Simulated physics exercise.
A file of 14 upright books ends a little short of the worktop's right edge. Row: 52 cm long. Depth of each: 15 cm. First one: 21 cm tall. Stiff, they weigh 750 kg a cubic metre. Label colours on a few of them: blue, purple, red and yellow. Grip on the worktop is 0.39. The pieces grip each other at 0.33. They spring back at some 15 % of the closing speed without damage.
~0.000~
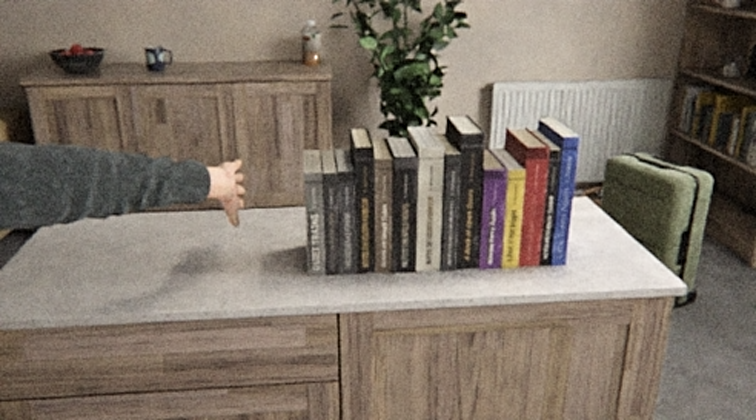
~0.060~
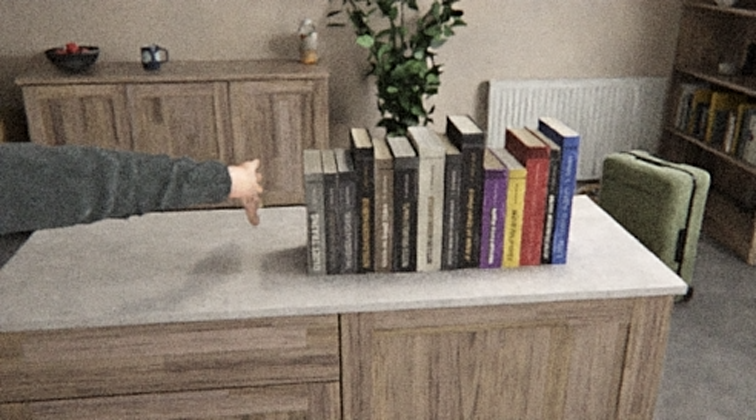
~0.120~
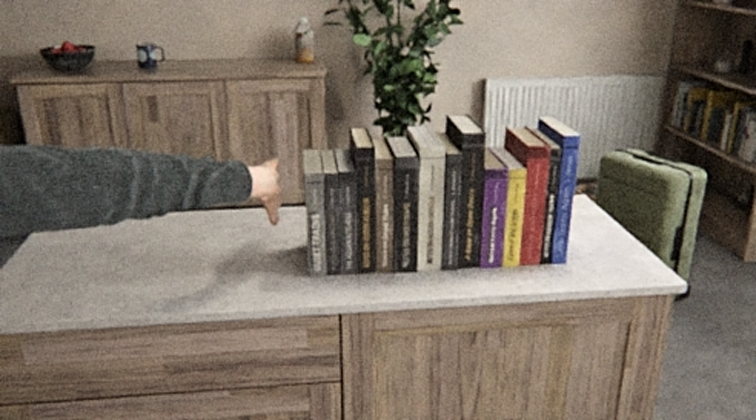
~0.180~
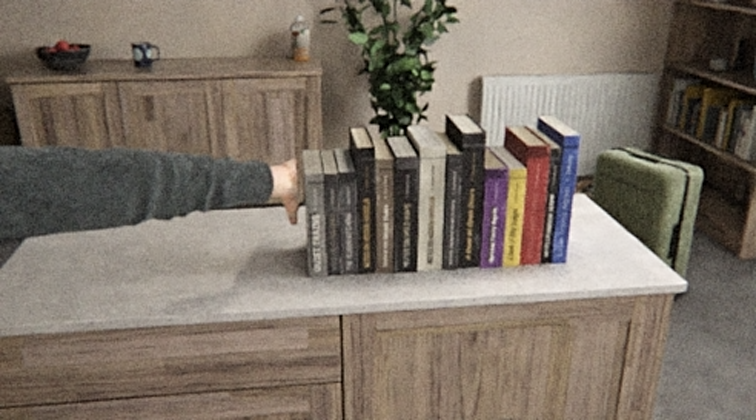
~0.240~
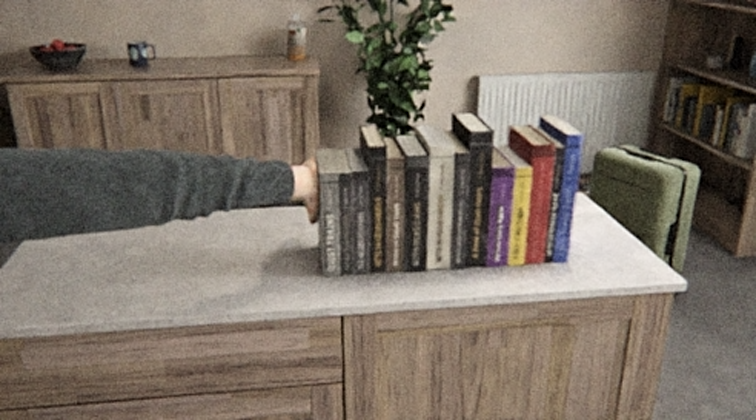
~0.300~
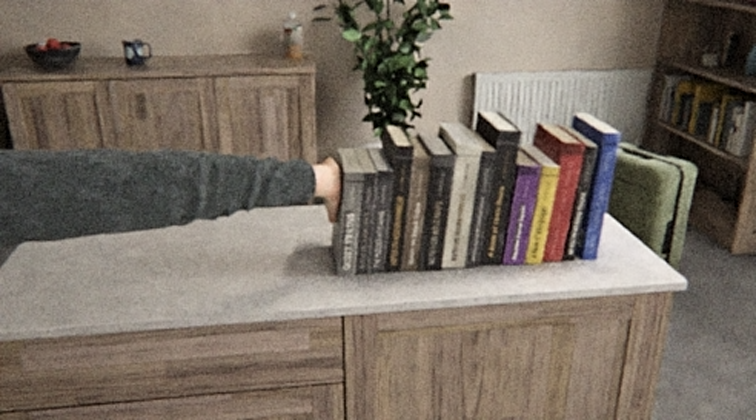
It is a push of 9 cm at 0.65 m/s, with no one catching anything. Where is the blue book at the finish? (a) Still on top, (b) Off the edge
(b) Off the edge.
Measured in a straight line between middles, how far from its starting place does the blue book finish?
Roughly 120 cm.
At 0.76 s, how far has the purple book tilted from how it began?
Near 50 degrees from how it began.
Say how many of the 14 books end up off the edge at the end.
That would be 3 of them.
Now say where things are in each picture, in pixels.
In the first picture (pixels give the middle of a visible side; the camera moves round a little), hand (222, 185) 13 cm from the first; blue book (565, 203); purple book (493, 221); red book (534, 209); none has stirred.
In the second picture, hand (242, 184) 9 cm from the first; blue book (566, 203).
In the third picture, hand (262, 184) 52 mm from the first; blue book (566, 202).
In the fourth picture, hand (282, 183) 13 mm from the first; blue book (566, 202).
In the fifth picture, hand (303, 183) 26 mm in; blue book (568, 201); movement in 6 of them.
In the sixth picture, hand (323, 182) 7 cm in; blue book (601, 199) 7 cm from its place; red book (563, 204) 5° from how it stood; yellow book (542, 217) 5° from how it stood; movement in 14 of them.
After 0.36 s, none of the 14 books off the edge, 14 disturbed; blue book 18° from how it stood; red book 18° from how it stood.
After 0.50 s, none of the 14 books off the edge, 14 disturbed; blue book 67° from how it stood; red book 44° from how it stood.
After 0.76 s, 3 of the 14 books off the edge; blue book upside down; red book upside down.
After 0.98 s, 3 of the 14 books off the edge; blue book on its side; red book on its side.
In the end (1.2 s), 3 of the 14 books off the edge; blue book on its side; red book on its side; yellow book on its side.
